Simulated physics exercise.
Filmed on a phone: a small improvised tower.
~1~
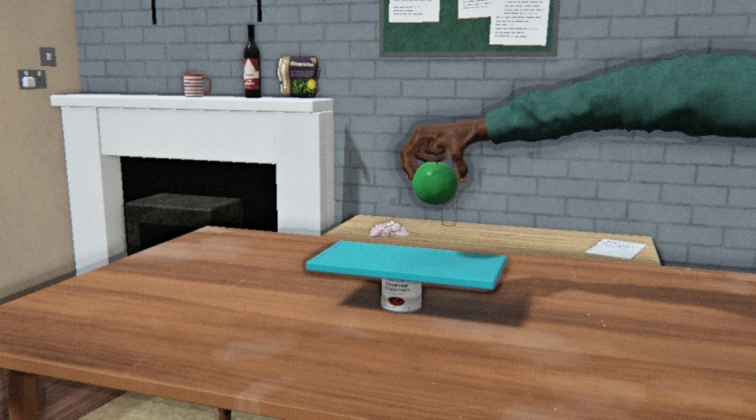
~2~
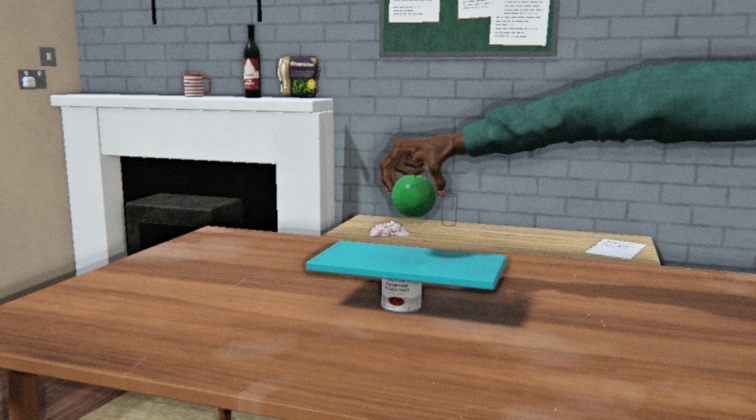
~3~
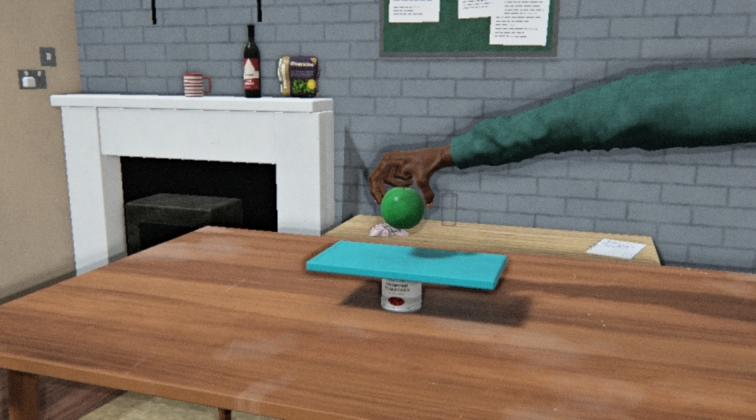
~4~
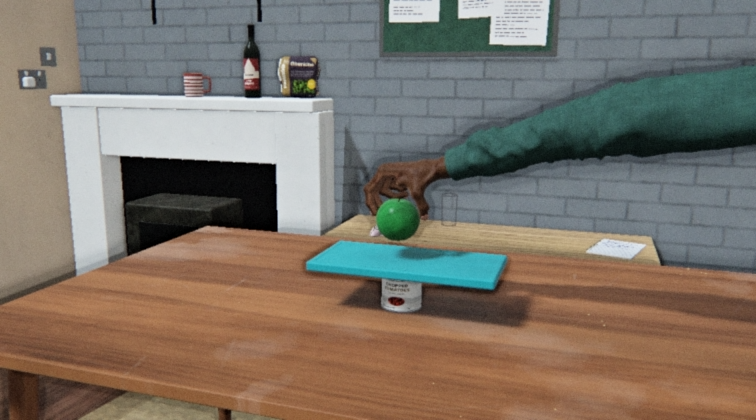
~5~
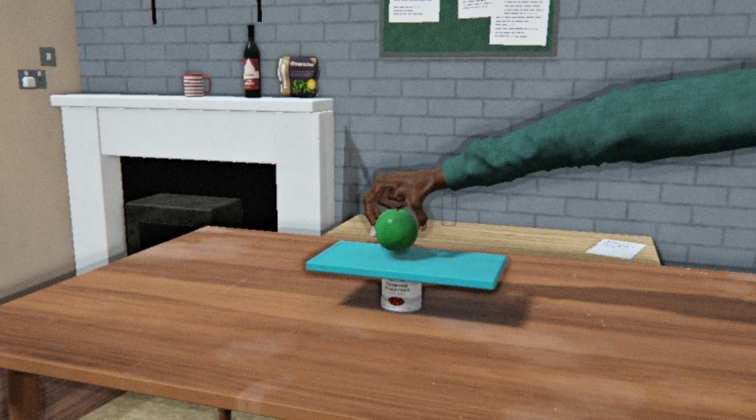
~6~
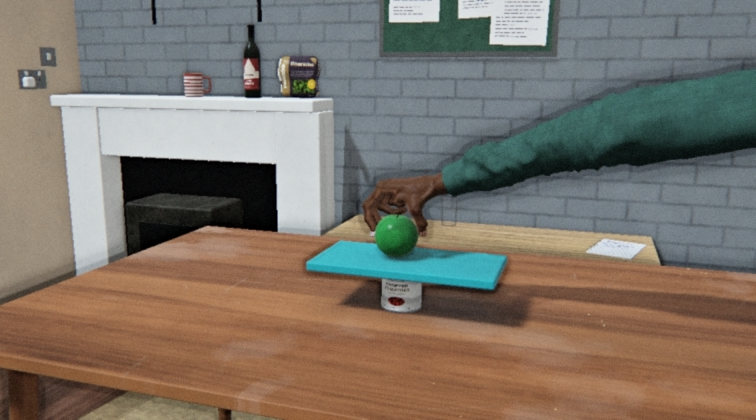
A green apple in a person's hand moved left and down toward a turquoise lid lying across a small can on a wooden table, until it touched the lid's top, still under the fingers.
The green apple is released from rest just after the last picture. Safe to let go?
It holds.
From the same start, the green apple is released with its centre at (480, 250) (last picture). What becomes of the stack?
Then it comes apart.
Then, 0.30 s on from there, no change.
Then, 0.80 s on from there, green apple resting near (397, 236).
In the end, all 3 unmoved. At the end, from the last picture's camera, green apple near (397, 236). The stack stays up.
